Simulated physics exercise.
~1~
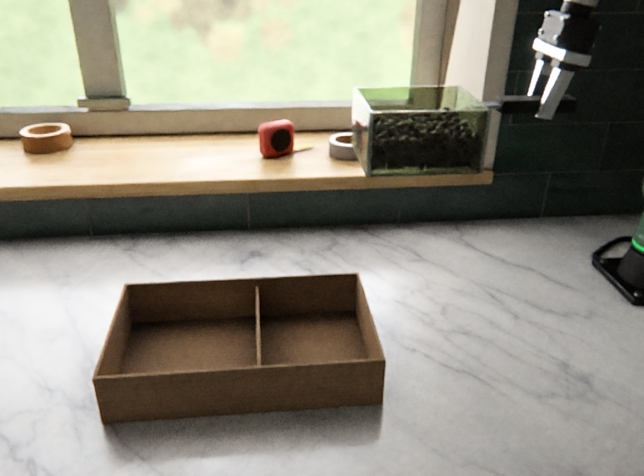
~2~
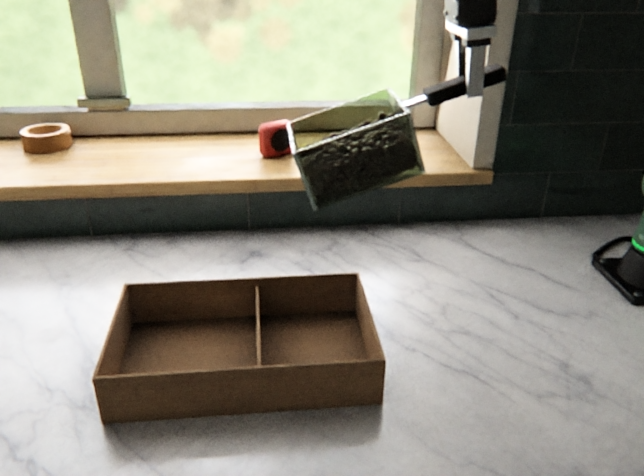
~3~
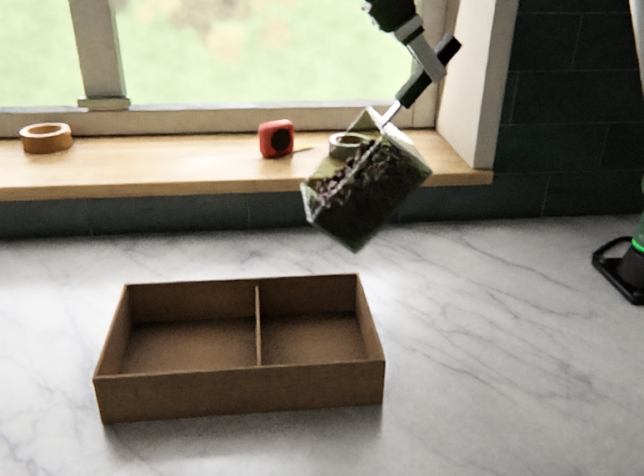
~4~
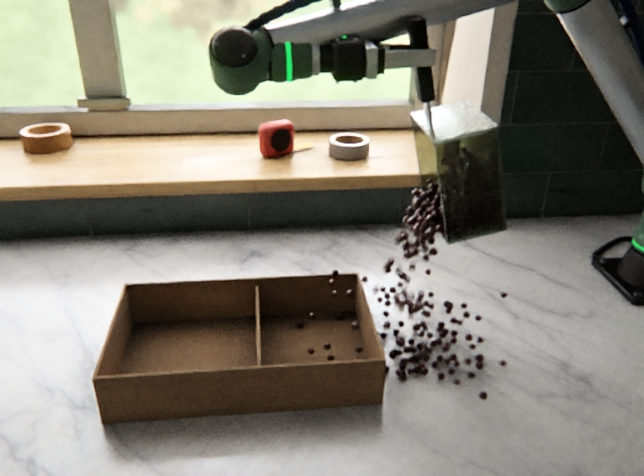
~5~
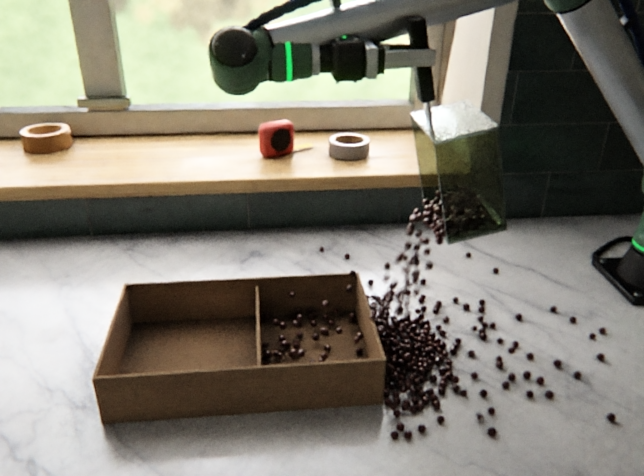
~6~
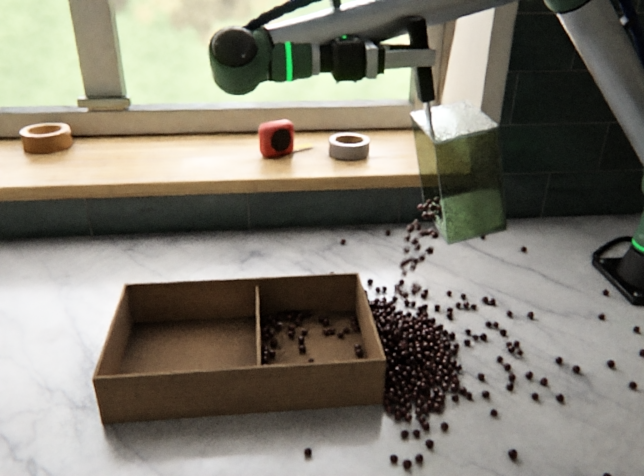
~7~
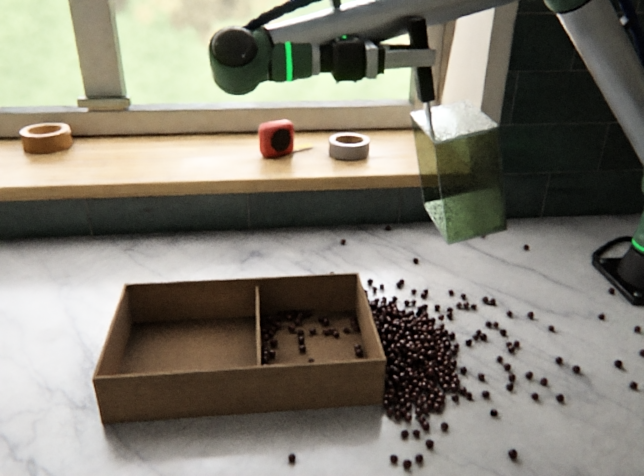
In the video, a robot arm lifts a clear box of dark beads from near a windowsill and tips it beside a divided brown tray on a marble counter; most beads spill onto the counter to the right, while a few land in the tray's right compartment.
